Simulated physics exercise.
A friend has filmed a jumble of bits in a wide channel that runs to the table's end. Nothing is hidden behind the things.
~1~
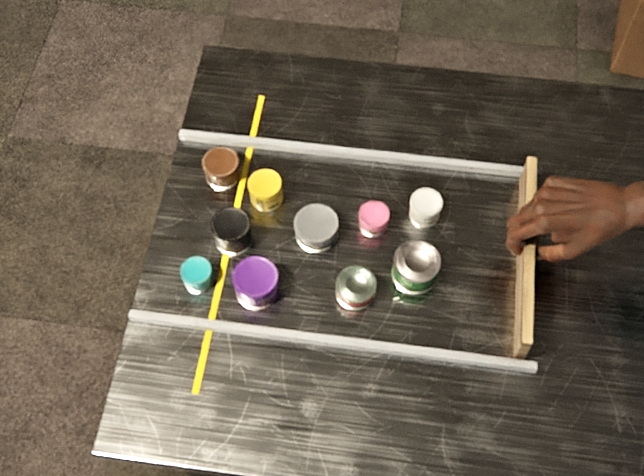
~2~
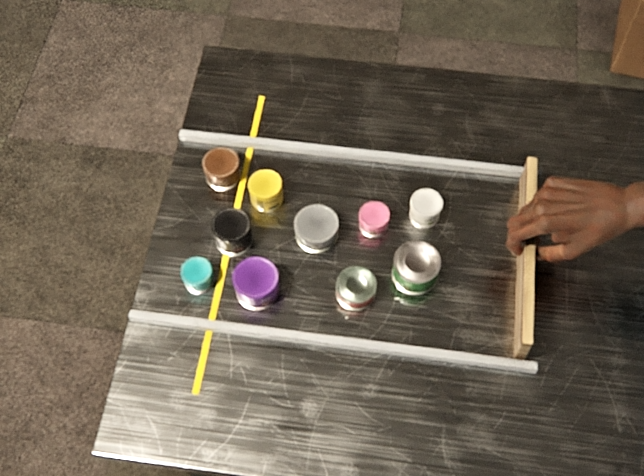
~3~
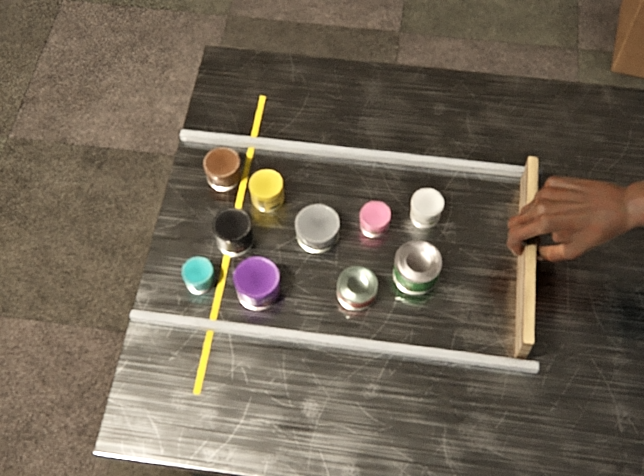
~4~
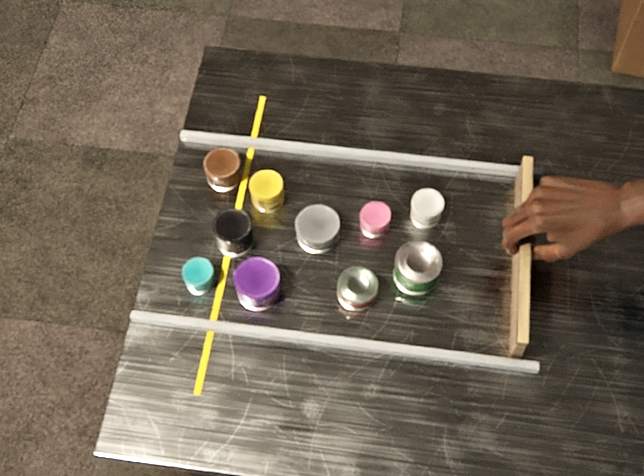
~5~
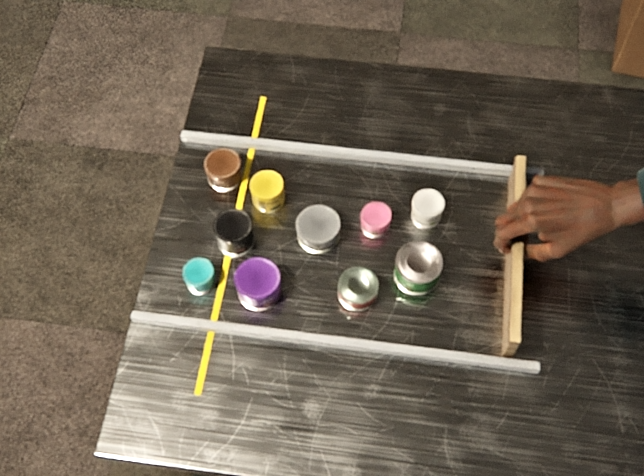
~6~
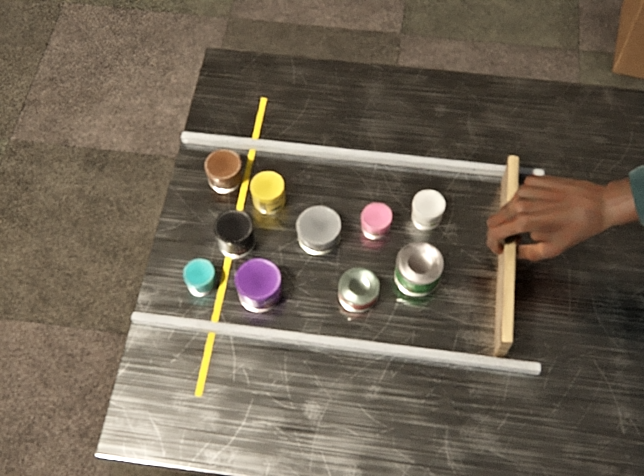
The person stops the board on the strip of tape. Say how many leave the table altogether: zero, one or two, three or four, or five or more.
The number that fall off is one or two.
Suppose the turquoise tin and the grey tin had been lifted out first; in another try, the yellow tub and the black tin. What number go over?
First 0, then 1.
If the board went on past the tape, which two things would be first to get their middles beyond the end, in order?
In order: The turquoise tin, the brown tin.
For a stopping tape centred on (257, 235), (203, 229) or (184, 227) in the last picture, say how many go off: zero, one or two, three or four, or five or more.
The falls would be no fall at all; more than four; five or more.
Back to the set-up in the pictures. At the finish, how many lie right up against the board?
That makes 4.
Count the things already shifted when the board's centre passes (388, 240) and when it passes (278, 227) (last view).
4 and 10.
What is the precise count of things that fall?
In all, 1 of them.
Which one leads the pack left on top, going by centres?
The brown tin.
A little later, none off yet; brown tin at rest near (224, 171); turquoise tin at rest near (200, 277); black tin at rest near (235, 234).
Next, none off yet; brown tin shifted a little near (213, 167); turquoise tin shifted about its own width near (170, 272); black tin shifted about its own width near (197, 239).
When it is over, the number that fall off is one or two; down, turquoise tin.
